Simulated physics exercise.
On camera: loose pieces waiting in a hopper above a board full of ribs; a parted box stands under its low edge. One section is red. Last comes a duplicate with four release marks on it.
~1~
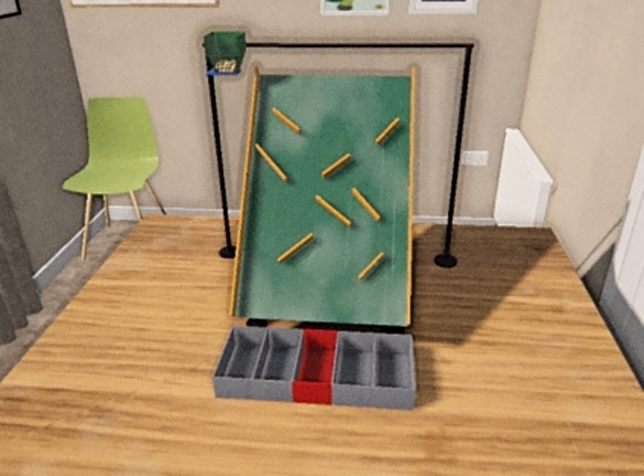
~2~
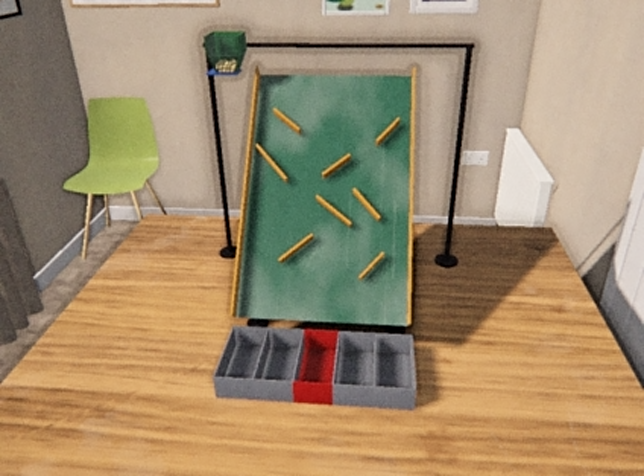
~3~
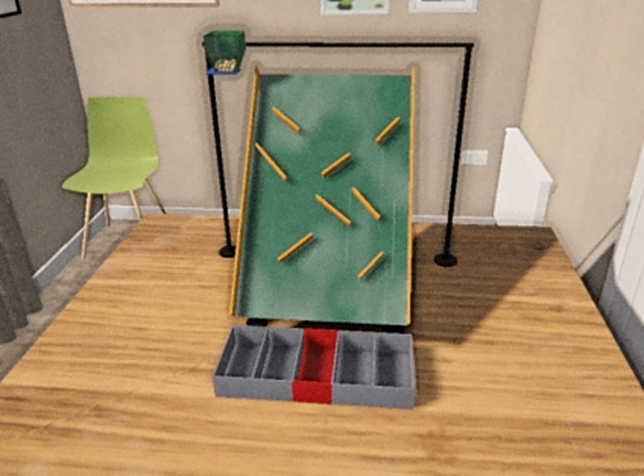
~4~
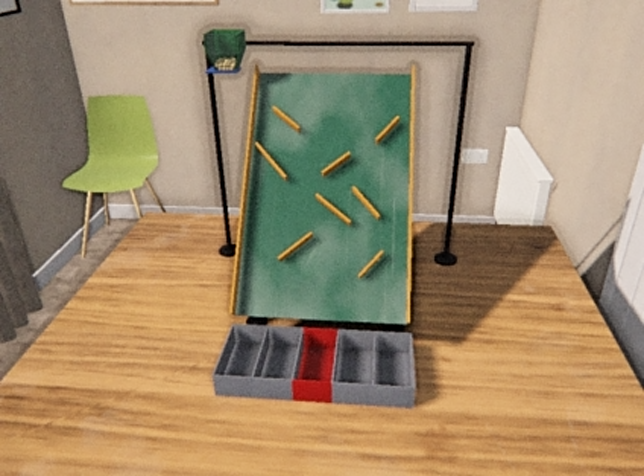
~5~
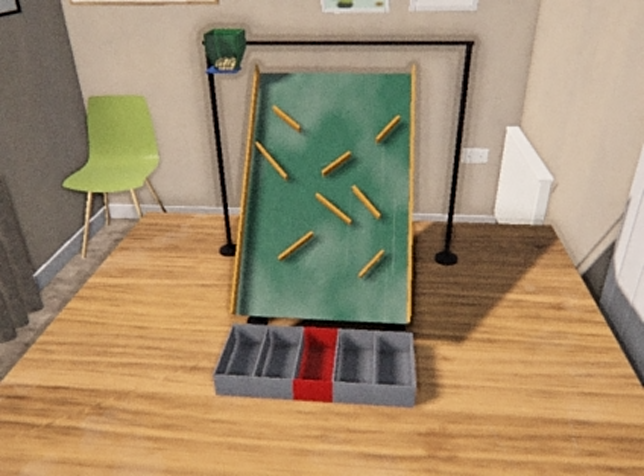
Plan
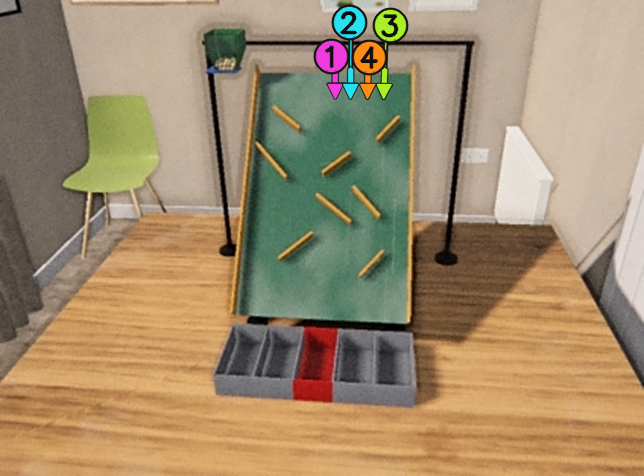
Nothing moved as a small green hopper of pale pieces hung at the upper left of a sloping green board with wooden ribs, above a grey sectioned box with a red middle part.
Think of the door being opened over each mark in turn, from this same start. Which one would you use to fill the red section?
3.
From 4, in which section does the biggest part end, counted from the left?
The fifth.
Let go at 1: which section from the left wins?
The first from the left.
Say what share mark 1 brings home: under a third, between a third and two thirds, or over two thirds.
Mark 1 gives under a third.
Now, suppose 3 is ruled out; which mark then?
Here it is mark 4.
On the marked copy, mark 1 meets the board at (335, 93); mark 2 meets the board at (350, 93); mark 3 meets the board at (383, 93); mark 4 meets the board at (367, 93).
With 1, not one piece in the red section, almost all in other sections, just a few outside the box.
With 2, just a few in the red section, almost all in other sections.
With 3, roughly half in the red section, roughly half in other sections.
With 4, roughly a quarter in the red section, the larger part in other sections, just a few outside the box.
